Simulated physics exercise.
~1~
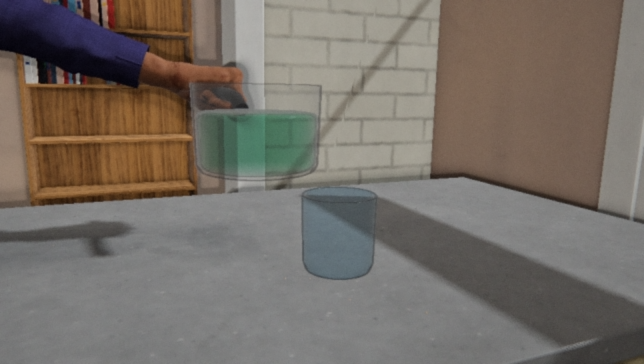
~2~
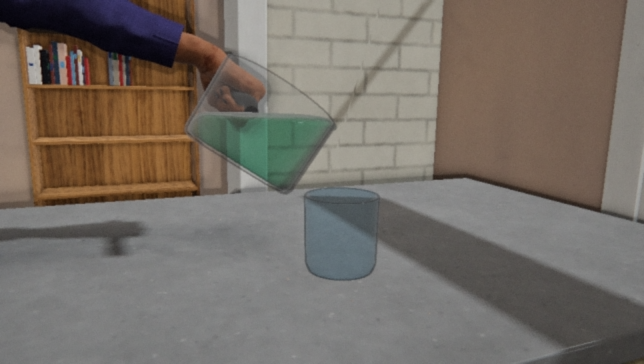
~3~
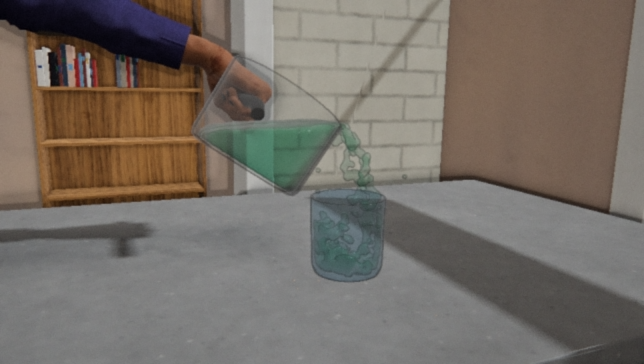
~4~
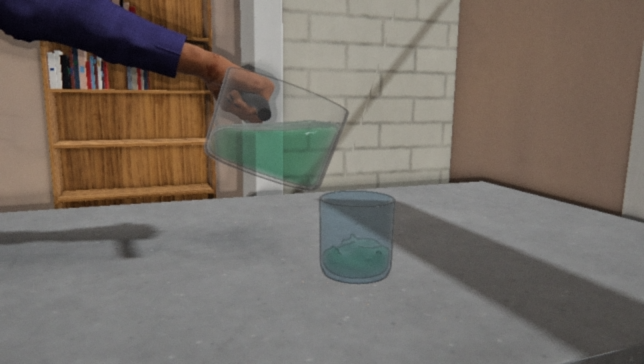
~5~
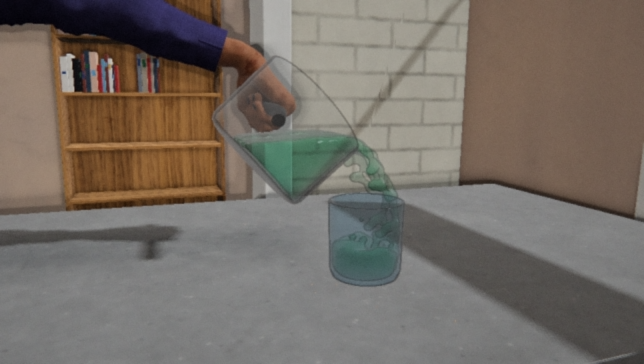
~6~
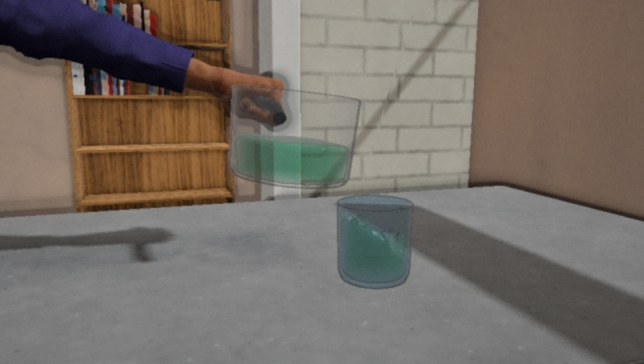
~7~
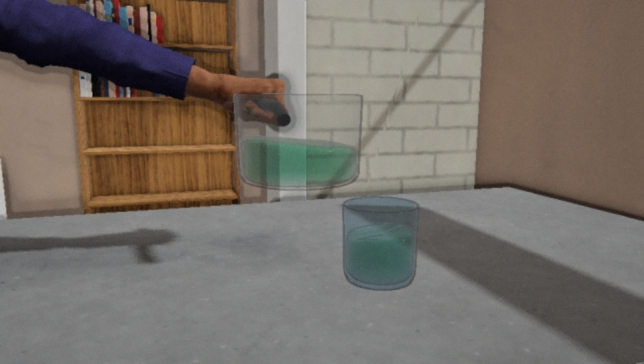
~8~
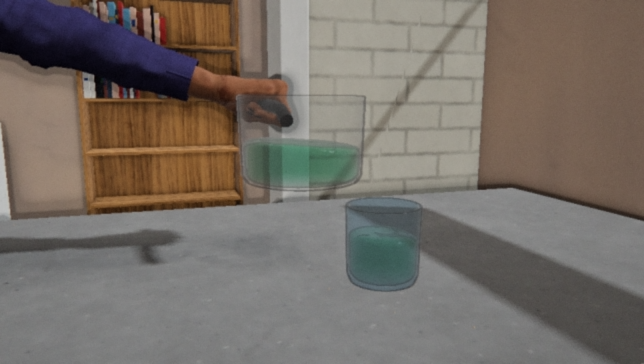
The footage shows a hand tilting a clear container of green liquid over an empty bluish glass on a gray surface, pouring some in, easing back, then tipping further to pour again before levelling it, leaving the glass partly filled and liquid still in the container.
